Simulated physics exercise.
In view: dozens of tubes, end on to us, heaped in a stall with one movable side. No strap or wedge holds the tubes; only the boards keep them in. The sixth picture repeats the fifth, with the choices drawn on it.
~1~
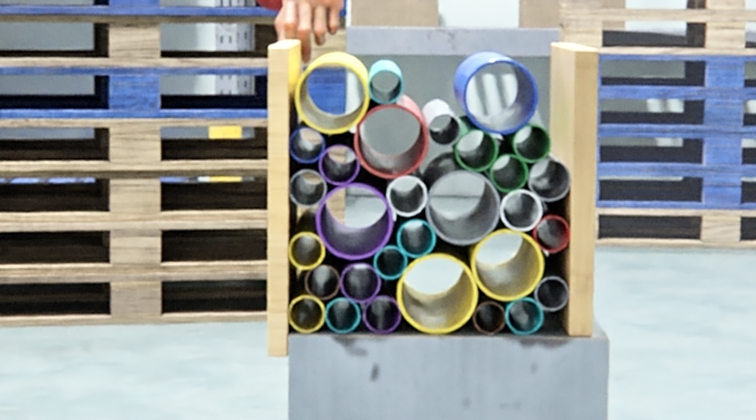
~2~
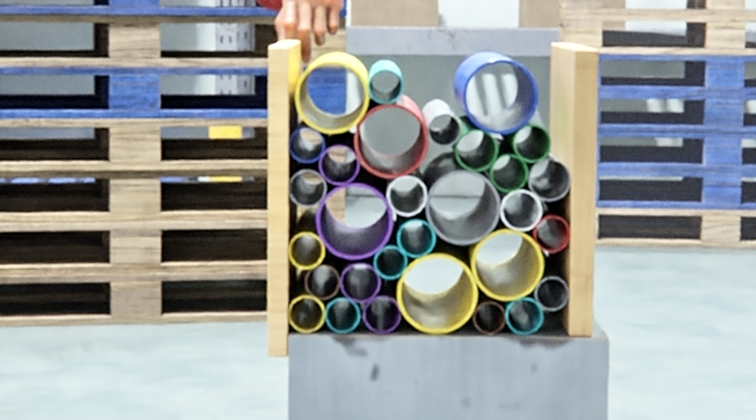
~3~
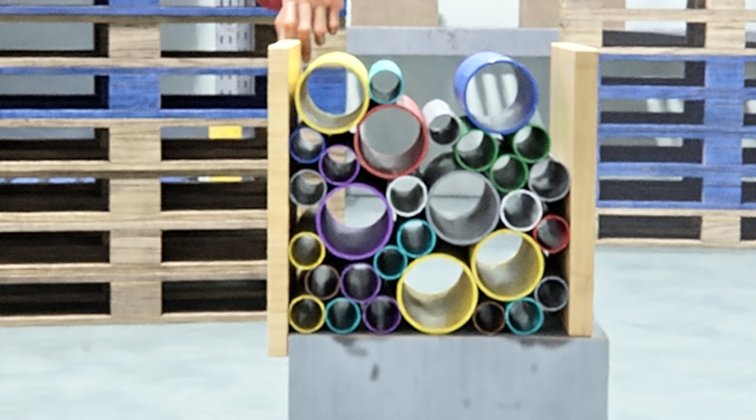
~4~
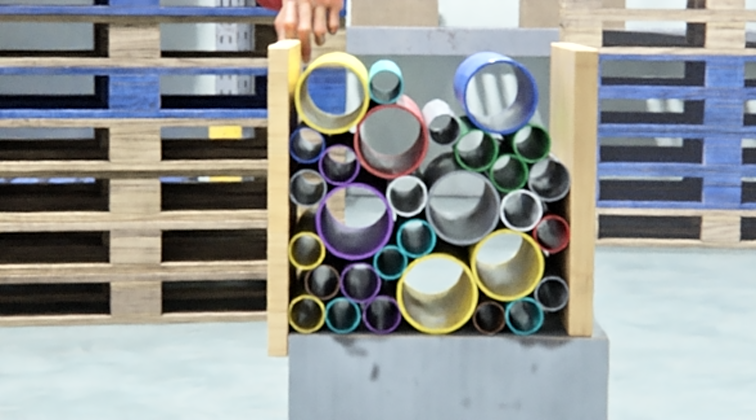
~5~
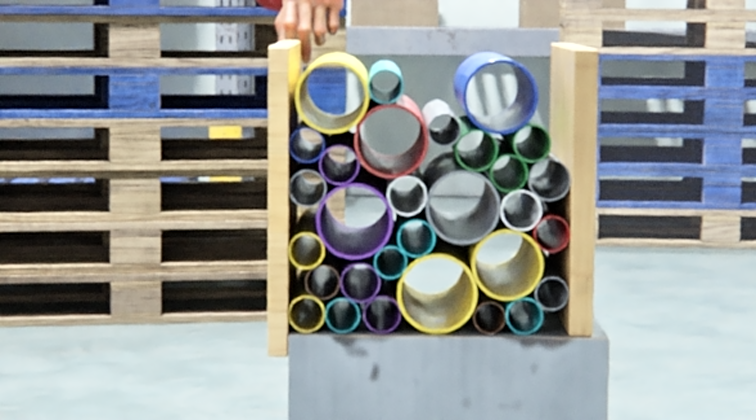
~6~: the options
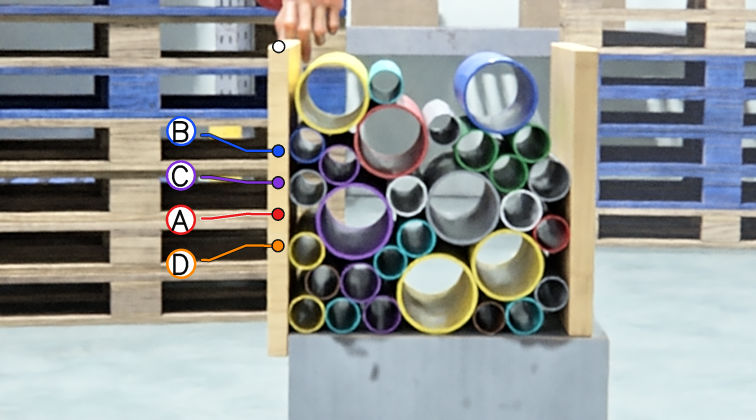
At first, colourful tubes of different sizes sit heaped between two upright wooden boards on a grey block, with a hand at the top of the left board and pallets stacked behind. The hand stays there, and the boards and tubes show no visible movement through to the end.
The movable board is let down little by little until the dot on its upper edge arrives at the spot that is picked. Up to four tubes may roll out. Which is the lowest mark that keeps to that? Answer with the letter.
Mark A is as low as it can go.
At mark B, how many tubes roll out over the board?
At B the number is none.
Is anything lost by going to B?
No.
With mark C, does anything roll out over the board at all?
Yes, at C.
On the marked copy, A at (278, 214); B at (278, 151); C at (278, 183); D at (278, 246); the white dot at (279, 46).
With A. Early on, top of the board (289, 121).
Further on, top of the board (289, 206).
At the end, top of the board (289, 213), three out over the board.
As for the rest, B none out over the board; C three out over the board; D five out over the board.
